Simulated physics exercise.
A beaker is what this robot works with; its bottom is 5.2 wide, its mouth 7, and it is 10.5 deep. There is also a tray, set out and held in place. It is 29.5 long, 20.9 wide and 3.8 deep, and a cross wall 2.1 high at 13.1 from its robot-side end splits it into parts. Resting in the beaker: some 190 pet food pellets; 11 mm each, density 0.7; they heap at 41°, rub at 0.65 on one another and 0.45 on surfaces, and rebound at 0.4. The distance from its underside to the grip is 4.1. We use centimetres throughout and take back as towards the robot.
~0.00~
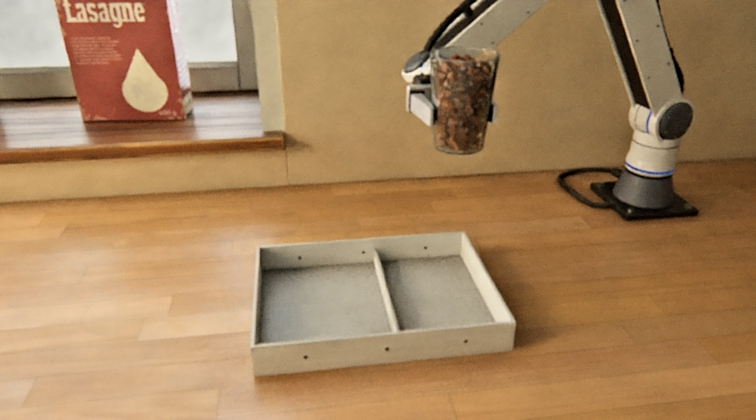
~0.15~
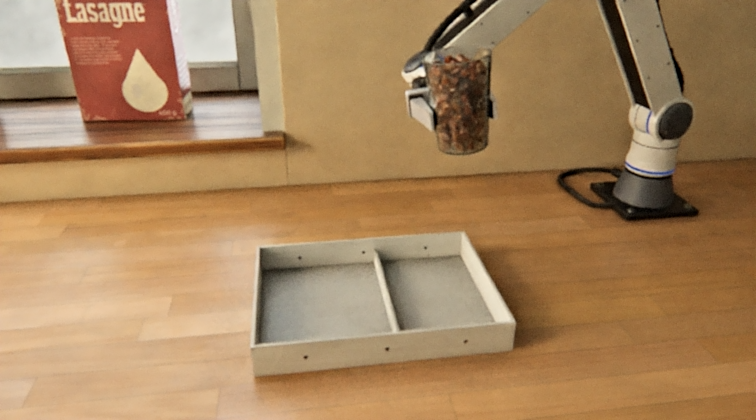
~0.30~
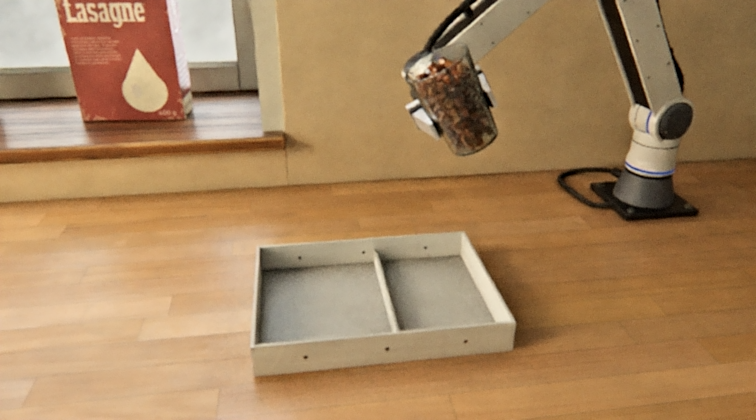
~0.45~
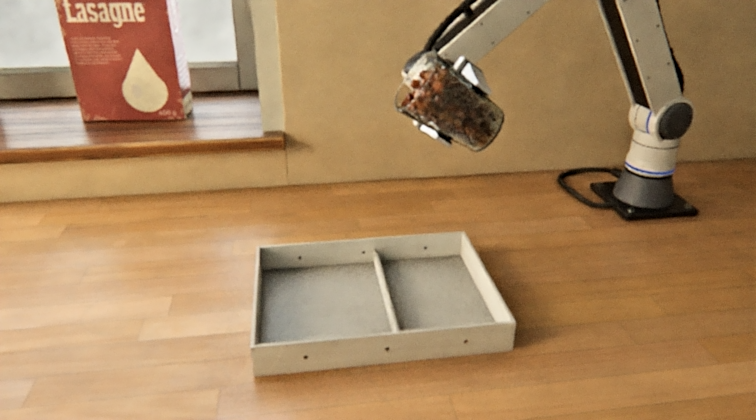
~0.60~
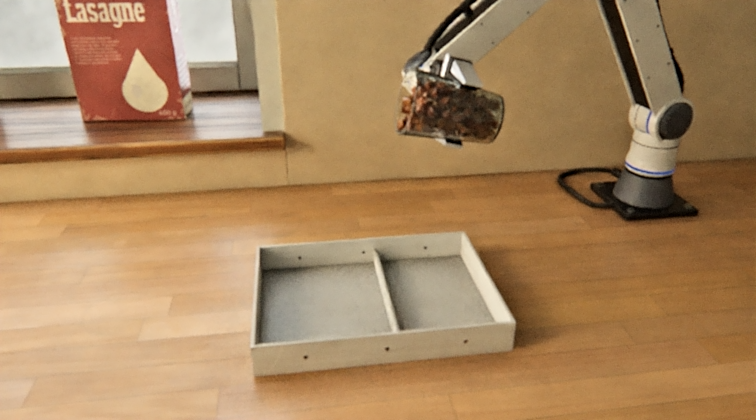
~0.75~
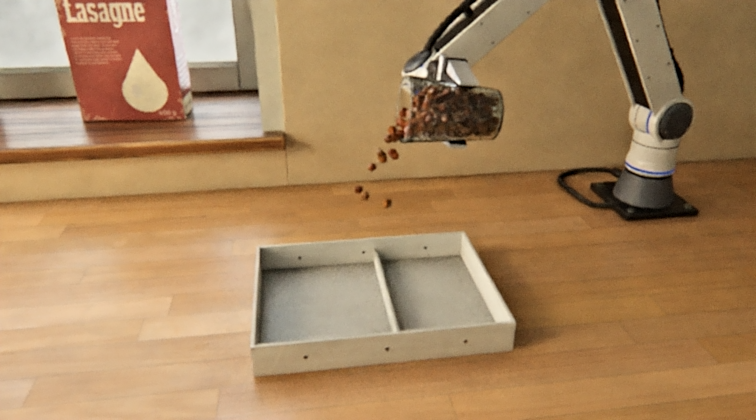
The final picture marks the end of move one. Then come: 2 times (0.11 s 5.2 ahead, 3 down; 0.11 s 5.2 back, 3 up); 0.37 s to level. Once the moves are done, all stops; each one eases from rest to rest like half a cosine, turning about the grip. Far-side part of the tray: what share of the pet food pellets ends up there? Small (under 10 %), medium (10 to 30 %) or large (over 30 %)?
Large.
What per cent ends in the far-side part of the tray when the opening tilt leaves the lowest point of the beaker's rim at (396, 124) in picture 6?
The share is around 25 %.
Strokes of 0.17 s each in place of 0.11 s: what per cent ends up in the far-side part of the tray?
In that case some 35 per cent.
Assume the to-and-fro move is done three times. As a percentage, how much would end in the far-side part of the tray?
That change gives some 65 percent.
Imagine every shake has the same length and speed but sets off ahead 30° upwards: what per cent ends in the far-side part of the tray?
I'd say close to 55 per cent.
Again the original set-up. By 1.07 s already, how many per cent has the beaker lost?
Near 45 per cent so far.
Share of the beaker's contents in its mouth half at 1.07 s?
That share comes to roughly 40 percent.
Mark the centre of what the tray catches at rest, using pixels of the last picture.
It ends up close to (316, 305).
By 1.07 s, tilted 84° forward, highest piece 25 above the table; 111 in the beaker, 36 in the far-side part, 3 on the table or floor, 44 in flight or on a rim.
By 1.40 s, tilted 34° forward, highest piece 30 above the table; 107 in the far-side part, 73 in the beaker, 7 in the robot-side part, 5 on the table or floor, 2 in flight or on a rim.
By 1.76 s, level, highest piece 28 above the table; 109 in the far-side part, 73 in the beaker, 7 in the robot-side part, 5 on the table or floor.
By 2.81 s, level, highest piece 28 above the table; 109 in the far-side part, 73 in the beaker, 7 in the robot-side part, 5 on the table or floor.
Final count, 109 in the far-side part, 73 in the beaker, 7 in the robot-side part, 5 on the table or floor. That is 56 % in the far-side part of the tray.
